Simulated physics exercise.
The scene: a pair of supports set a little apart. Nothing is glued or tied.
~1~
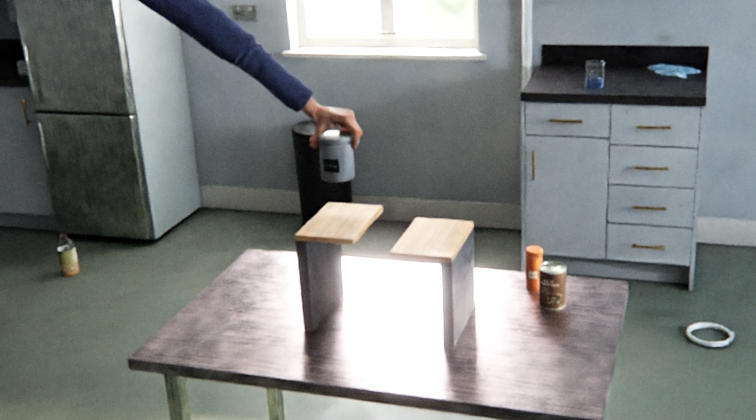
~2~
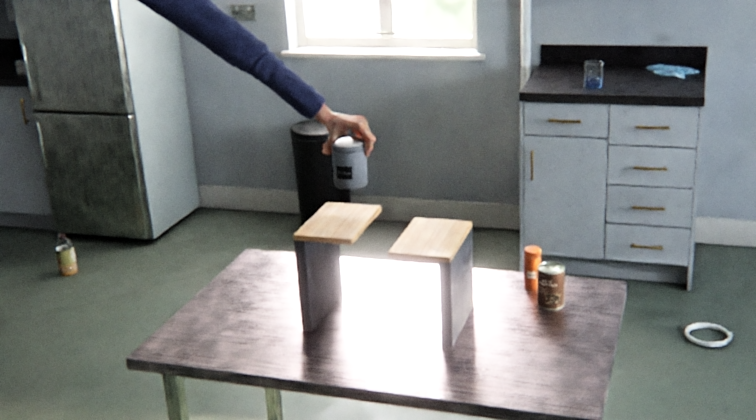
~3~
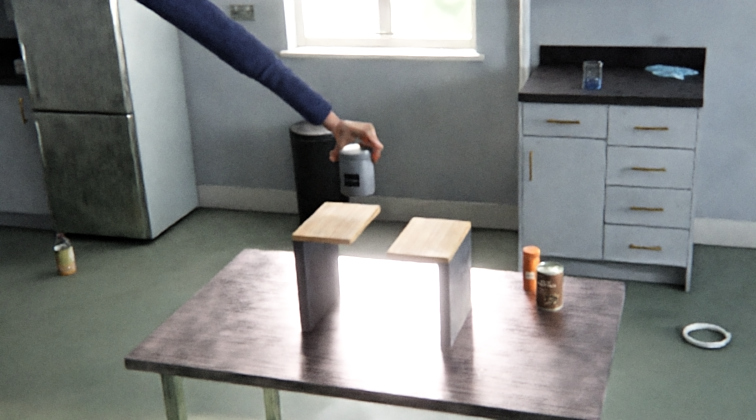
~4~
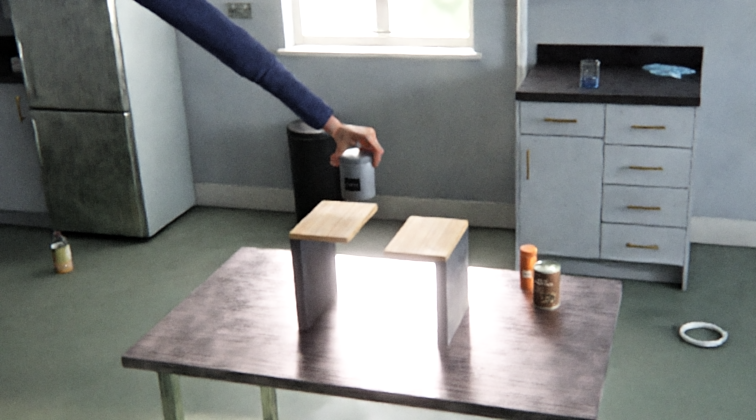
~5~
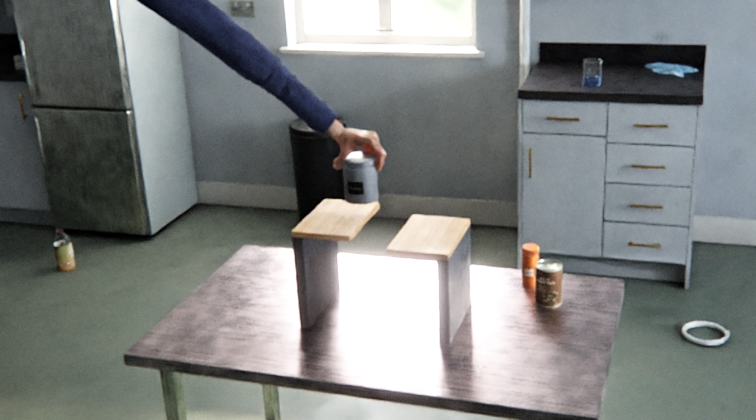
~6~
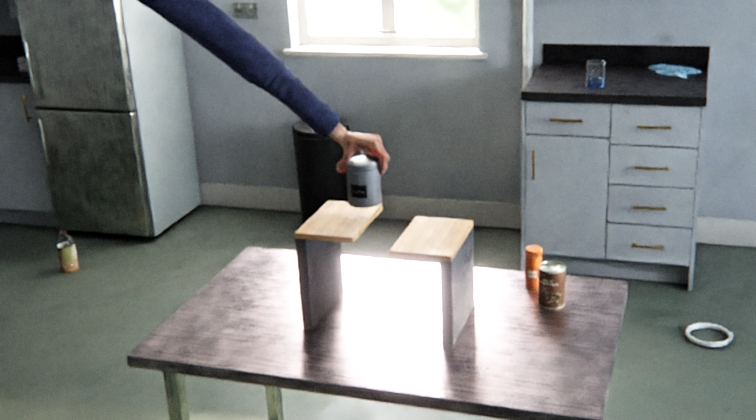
At first, an arm in a blue sleeve reaches in from the upper left, holding a grey jar above two wooden-topped supports on a dark table. The hand moves the jar a short way right and slightly down, then it nearly stills above the left support's right edge, close to the gap.
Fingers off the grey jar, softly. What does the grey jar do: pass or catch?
In the end the jar stays on top.
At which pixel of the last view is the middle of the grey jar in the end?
At about (365, 200).
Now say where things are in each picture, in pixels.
The first frame shows on its way; grey jar (337, 156); brown tin (553, 286).
The second frame shows on its way; grey jar (349, 163); brown tin (551, 286).
The third frame shows on its way; grey jar (357, 170); brown tin (549, 286).
The fourth frame shows on its way; grey jar (357, 174); brown tin (546, 285).
The fifth frame shows poised above the slot; grey jar (361, 178); brown tin (549, 283).
The sixth frame shows poised above the slot; grey jar (364, 182); brown tin (552, 285).
Then, 0.20 s on from there, grey jar shifted a little near (365, 198).
Then, 0.80 s on from there, grey jar resting near (365, 200).
In the end, moved from the start, grey jar; the other 2 unmoved. At the end, from the last picture's camera, grey jar near (365, 200). The jar is caught.
